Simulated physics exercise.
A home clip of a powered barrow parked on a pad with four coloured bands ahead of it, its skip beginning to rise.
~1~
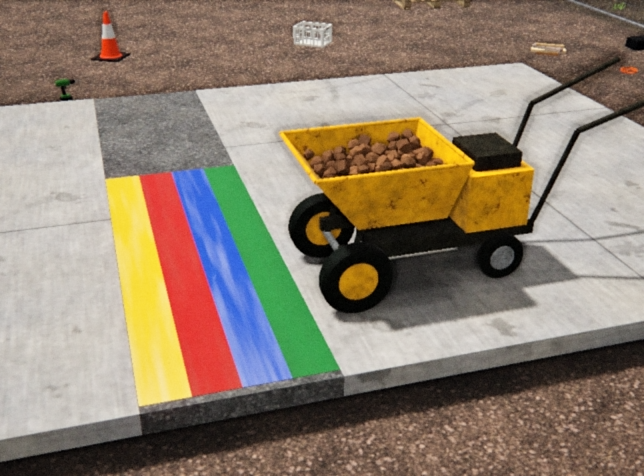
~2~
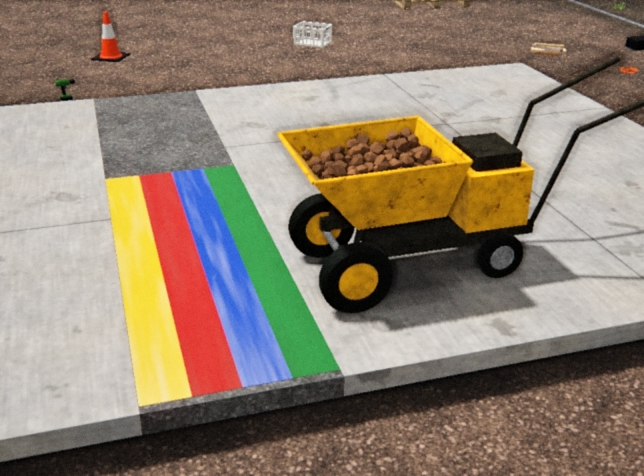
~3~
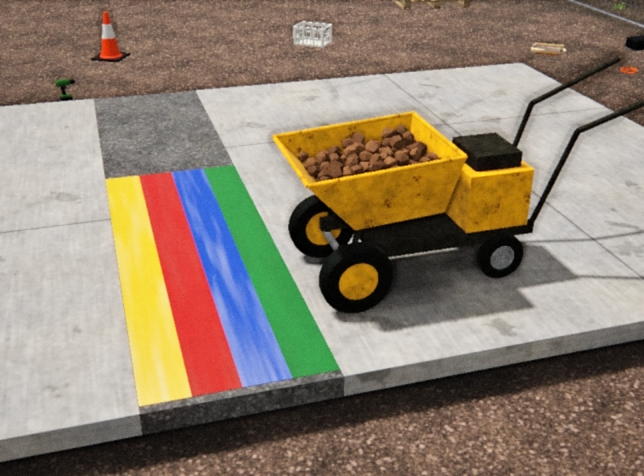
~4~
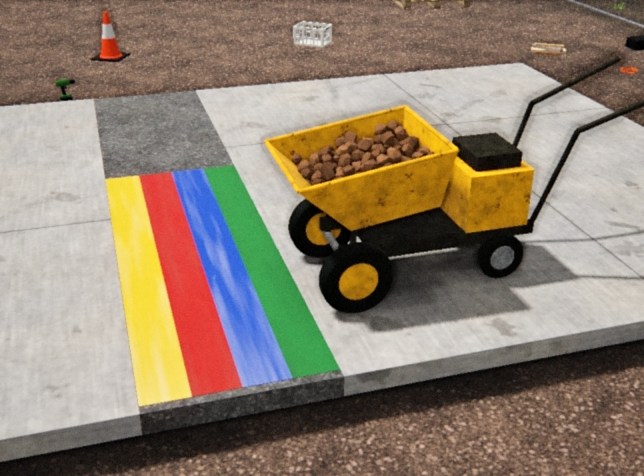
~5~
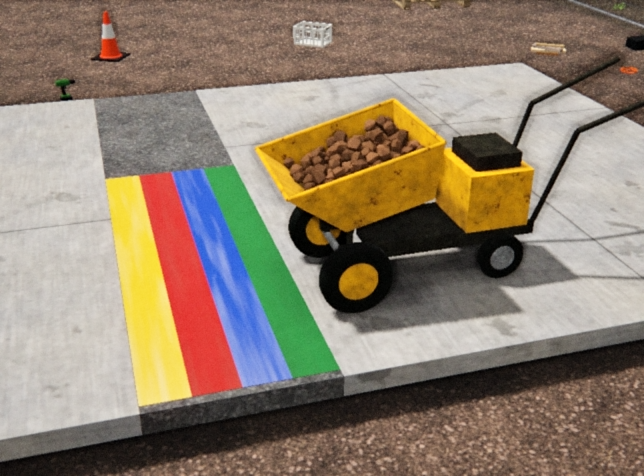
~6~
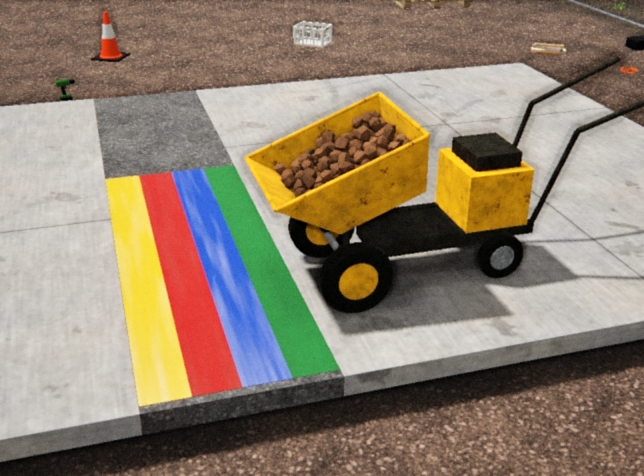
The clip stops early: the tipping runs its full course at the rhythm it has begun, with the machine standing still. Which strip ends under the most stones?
The heap favours the red strip.
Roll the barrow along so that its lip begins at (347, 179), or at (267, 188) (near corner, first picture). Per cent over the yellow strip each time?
In turn 10 and 40 in a hundred.
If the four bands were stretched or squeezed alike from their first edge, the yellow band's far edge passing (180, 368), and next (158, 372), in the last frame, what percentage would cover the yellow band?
The first gives 30 %, the second 30 %.
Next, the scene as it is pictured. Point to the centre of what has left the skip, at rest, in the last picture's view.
Near (177, 301).
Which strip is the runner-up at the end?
In second place: The yellow one.
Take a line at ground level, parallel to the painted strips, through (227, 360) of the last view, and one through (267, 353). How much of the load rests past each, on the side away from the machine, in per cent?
About 60 and 70 per cent.
Shortly afterwards, skip tipped steeply; the whole lot in the skip.
Next, skip tipped right over; near two thirds in the skip; only a few over the blue strip; near a quarter over the red strip; a little over the yellow strip.
Some moments later, skip tipped right over; near a quarter in the skip; a little over the blue strip; near a third over the red strip; near a quarter over the yellow strip; a little off the paint.
In the end, skip tipped right over; near a quarter in the skip; none at all over the green strip; a little over the blue strip; near a third over the red strip; near a quarter over the yellow strip; a little off the paint.
